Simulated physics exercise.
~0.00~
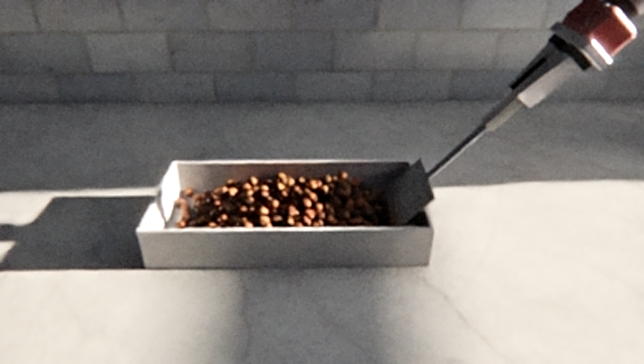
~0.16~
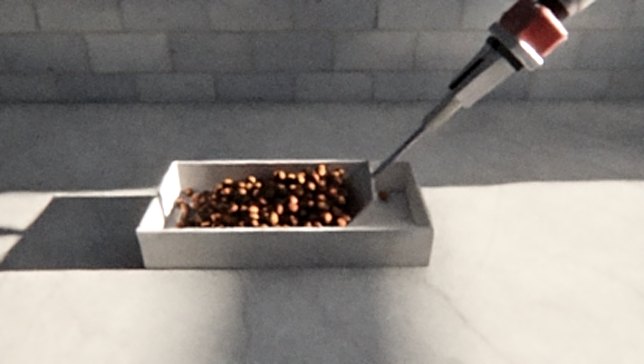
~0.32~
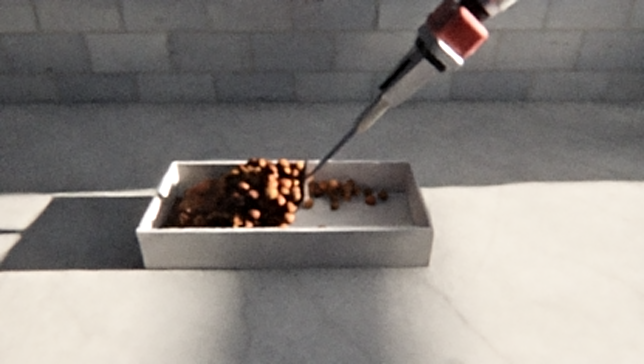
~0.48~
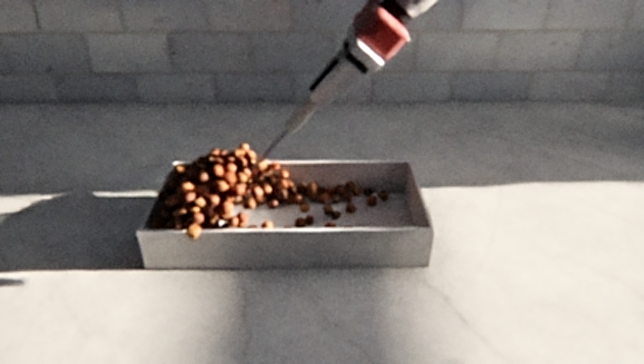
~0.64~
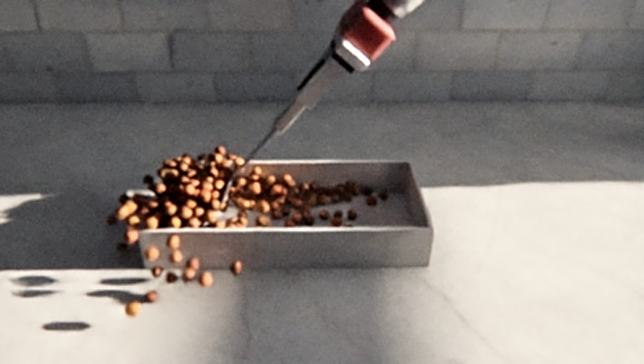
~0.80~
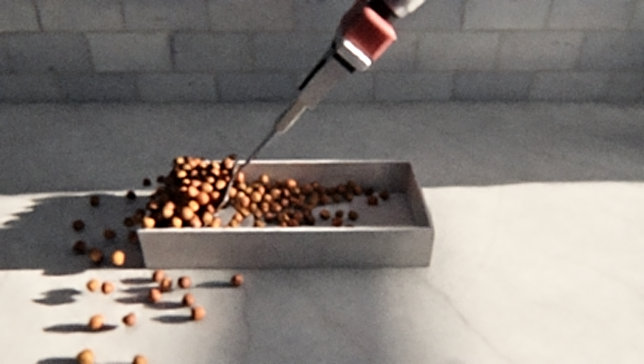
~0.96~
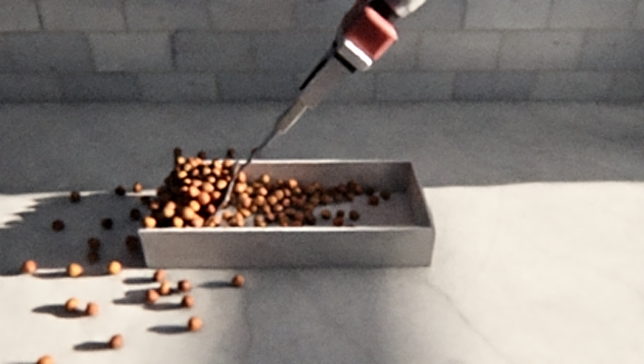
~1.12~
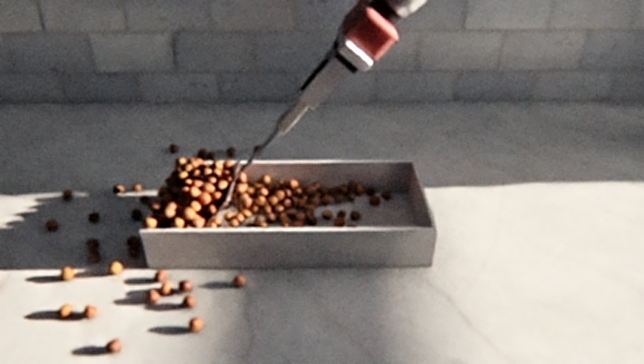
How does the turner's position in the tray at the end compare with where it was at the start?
At the start the turner is at the right end of the tray. By the end it is well to the left, resting against the nuts piled in the left part of the tray.
